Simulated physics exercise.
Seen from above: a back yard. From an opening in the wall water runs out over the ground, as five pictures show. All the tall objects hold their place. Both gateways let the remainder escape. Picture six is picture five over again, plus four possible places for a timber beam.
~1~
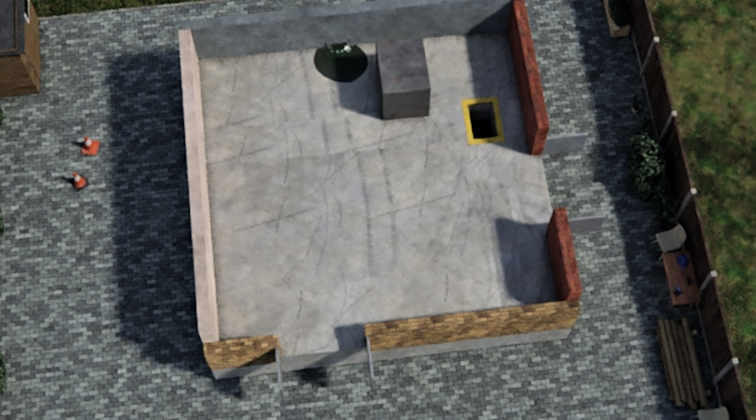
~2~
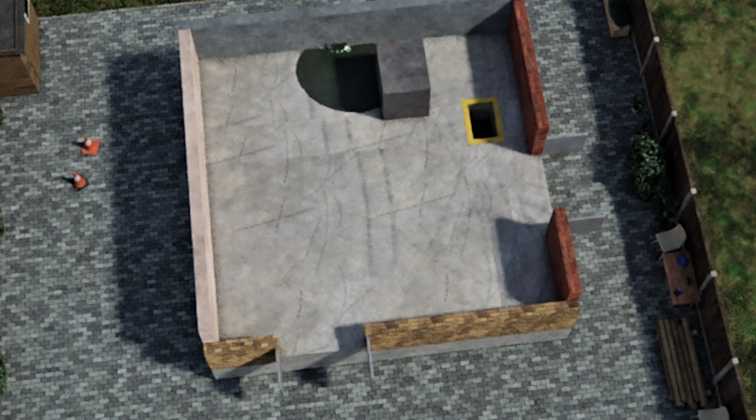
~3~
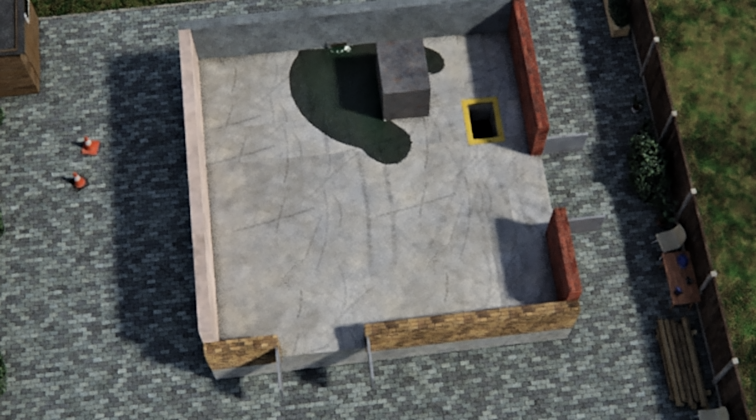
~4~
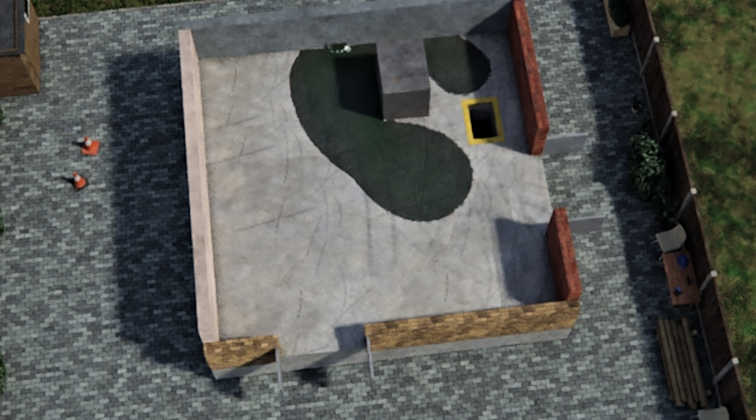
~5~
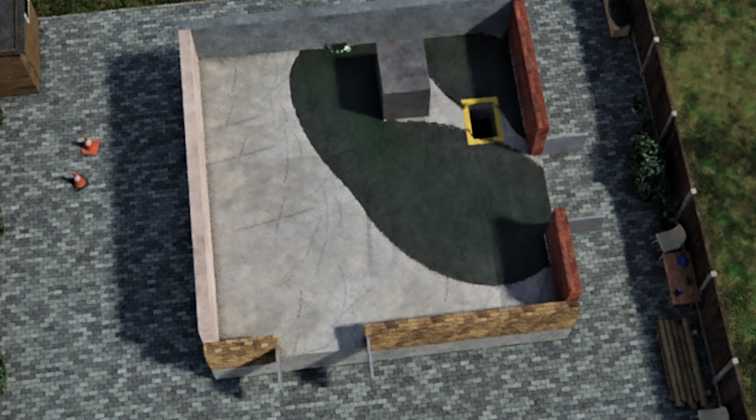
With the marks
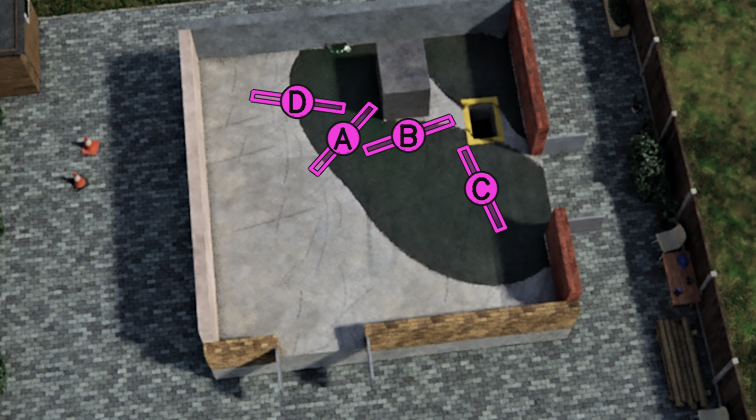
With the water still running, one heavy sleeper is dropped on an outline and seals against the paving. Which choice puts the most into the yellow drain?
It is B.
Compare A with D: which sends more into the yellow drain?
That is spot A.
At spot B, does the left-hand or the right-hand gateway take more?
More leaves on the right.
On the marked copy, A from (314, 171) to (372, 105); B from (365, 150) to (451, 120); C from (462, 148) to (501, 229); D from (252, 95) to (343, 108).
With A, about 13 % of the stream runs into the yellow drain, about 80 % out by the gates.
With B, about 21 % of the stream runs into the yellow drain, about 75 % out by the gates.
With C, about 8 % of the stream runs into the yellow drain, about 87 % out by the gates.
With D, about 7 % of the stream runs into the yellow drain, about 90 % out by the gates.
